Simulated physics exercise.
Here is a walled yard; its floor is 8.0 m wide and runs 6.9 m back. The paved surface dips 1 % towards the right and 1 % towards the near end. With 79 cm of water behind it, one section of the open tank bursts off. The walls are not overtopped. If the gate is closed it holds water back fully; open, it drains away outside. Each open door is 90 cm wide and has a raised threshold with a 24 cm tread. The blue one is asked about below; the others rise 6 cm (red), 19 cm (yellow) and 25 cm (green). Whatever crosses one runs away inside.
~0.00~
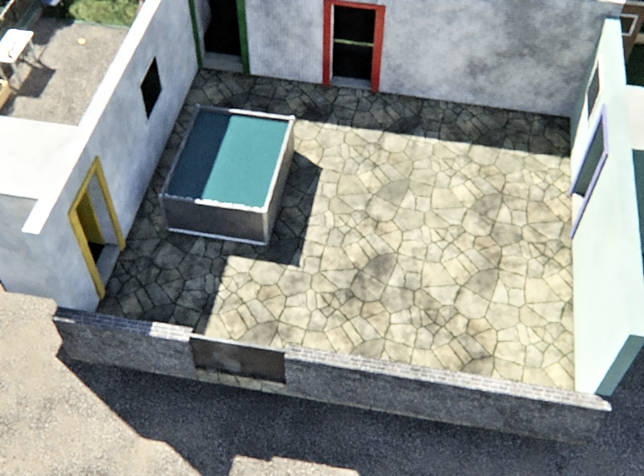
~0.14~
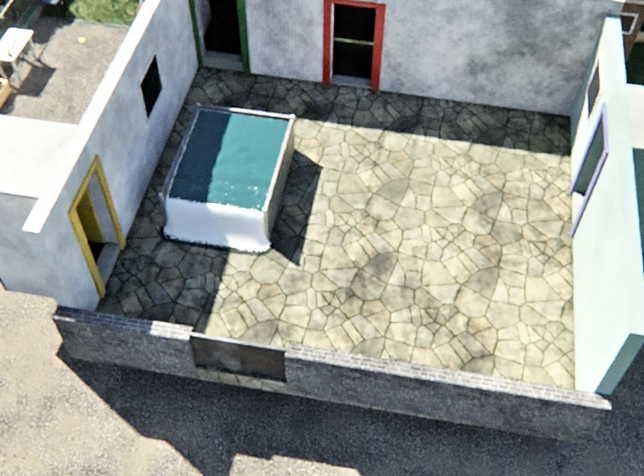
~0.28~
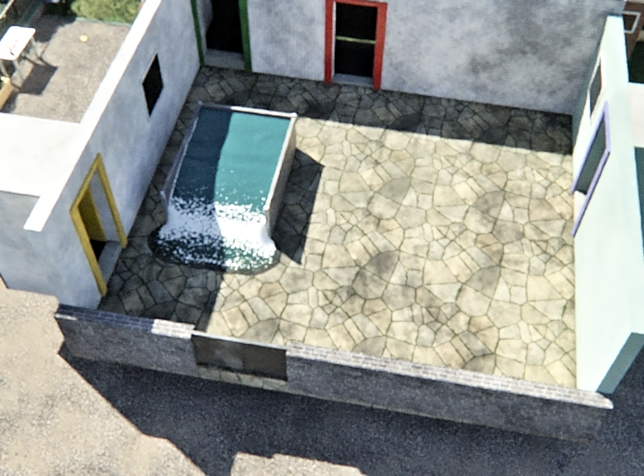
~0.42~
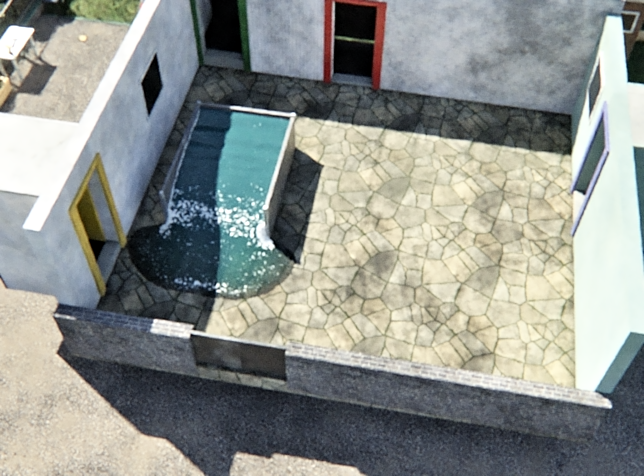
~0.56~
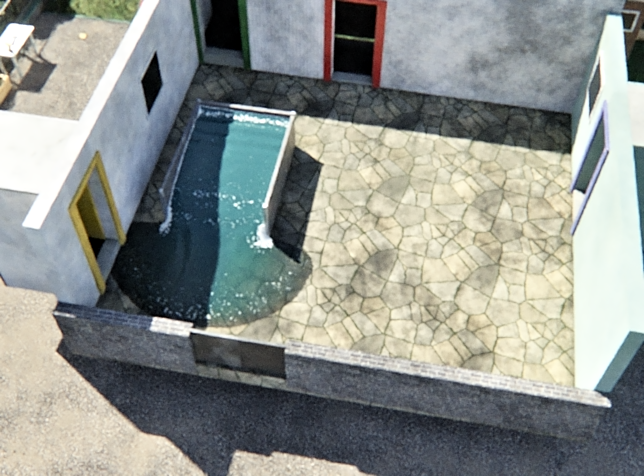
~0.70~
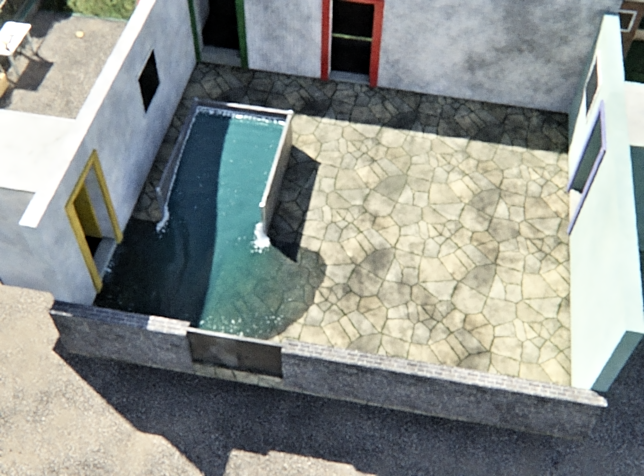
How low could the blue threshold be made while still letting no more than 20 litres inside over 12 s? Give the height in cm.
About 6.5 cm.
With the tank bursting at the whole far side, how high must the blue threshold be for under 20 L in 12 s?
Then roughly 11.0 cm.
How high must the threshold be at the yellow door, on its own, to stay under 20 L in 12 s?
Roughly 26 cm at yellow.
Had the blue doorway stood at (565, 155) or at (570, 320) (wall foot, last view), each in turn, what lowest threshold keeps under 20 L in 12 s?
Roughly 8.5 and 17 cm.
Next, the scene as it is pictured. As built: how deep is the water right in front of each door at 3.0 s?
In cm: Red 0, yellow 28, blue 0, green 0.
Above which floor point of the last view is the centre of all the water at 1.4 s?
At about (213, 236).
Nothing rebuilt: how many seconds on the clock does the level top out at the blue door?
Near 5.5 s.
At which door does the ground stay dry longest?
It is the red one.
After 1.4 s water covers 20 % of the floor, deepest (55 cm) near (82, 330); it has not reached the blue door.
After 3.0 s water covers 35 % of the floor, deepest (32 cm) near (82, 330); it has not reached the blue door.
After 12.0 s water covers 100 % of the floor, deepest (12 cm) near (568, 415); 8 cm at the blue door, 0 litres in over its 15 cm threshold.
At the blue door as built, the water arrived by 4.2 s and peaked near 11 cm at 5.6 s.
Run again over the same 12 s with other heights there, 30 litres in over 5.5 cm, 14 litres over 7 cm. The limit of 20 litres is kept from about 6.5 cm up.
